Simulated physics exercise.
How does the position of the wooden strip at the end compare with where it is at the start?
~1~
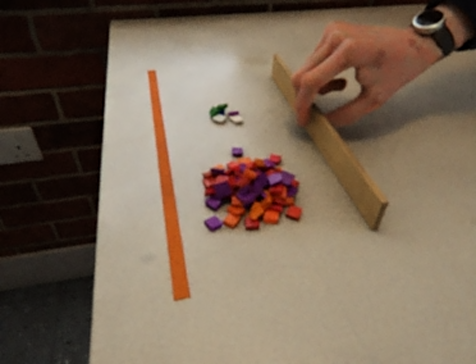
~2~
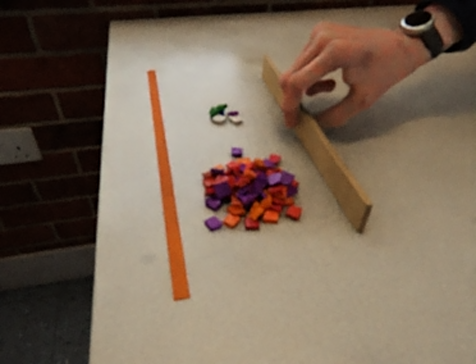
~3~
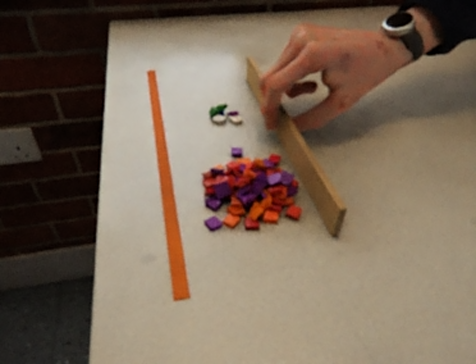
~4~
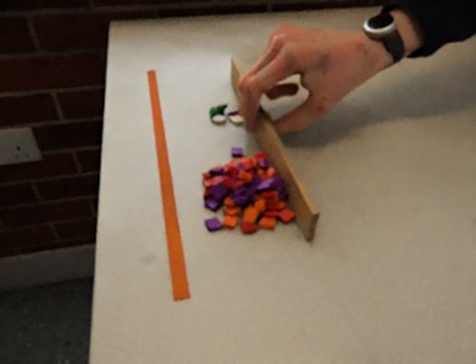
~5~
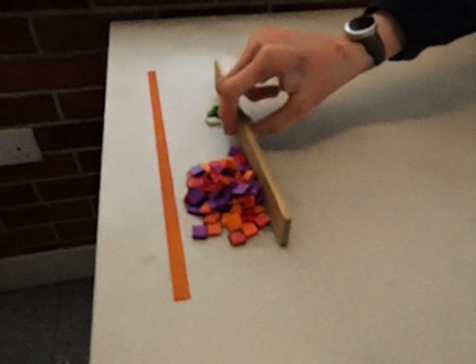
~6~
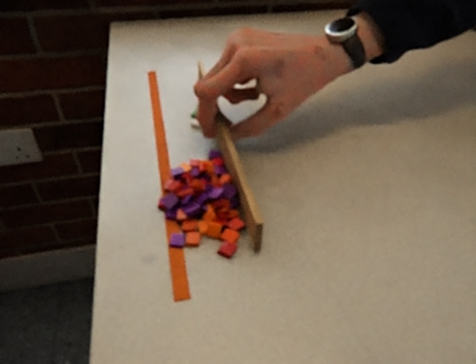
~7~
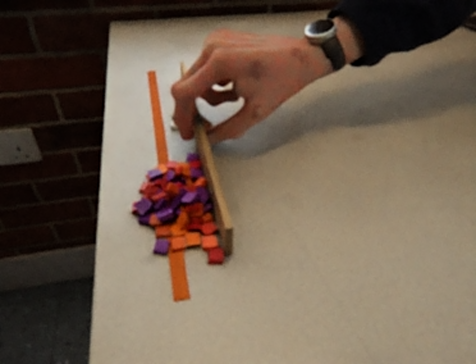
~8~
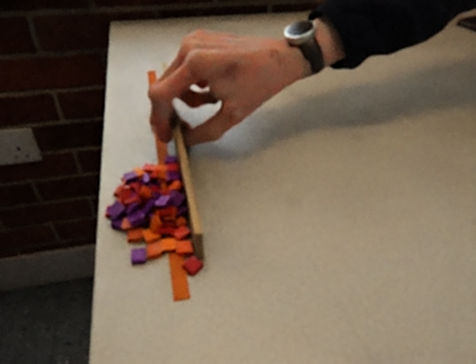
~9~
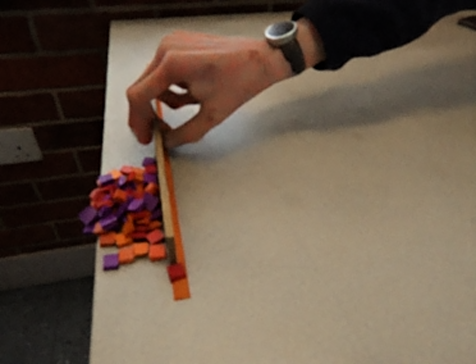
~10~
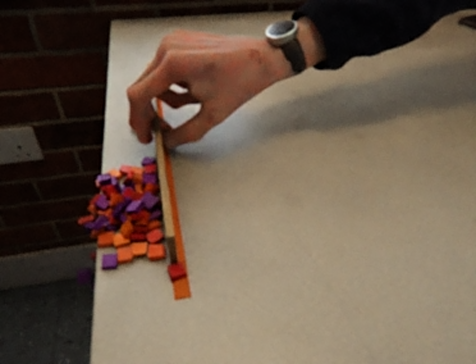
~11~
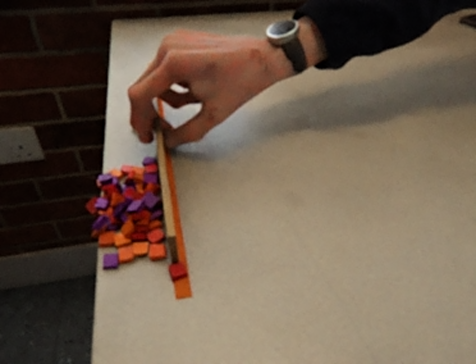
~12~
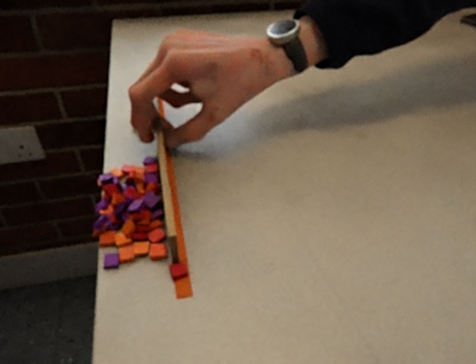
At the start the wooden strip stands to the right of both piles, well away from the orange tape. By the end it is much further left, resting along the tape.
A hand with a wristwatch holds a strip of wood upright on a pale table, seen from above at an angle, with a brick wall at the left. Left of the strip lie a large pile of orange, red and purple pieces in front and a tiny green and white pile behind, with orange tape further left. The hand slides the strip left until it meets the front pile, then pushes both piles over the tape. The small pile disappears behind the hand. The strip stops along the tape, with the front pile bunched at the table's left edge, a little of it over.
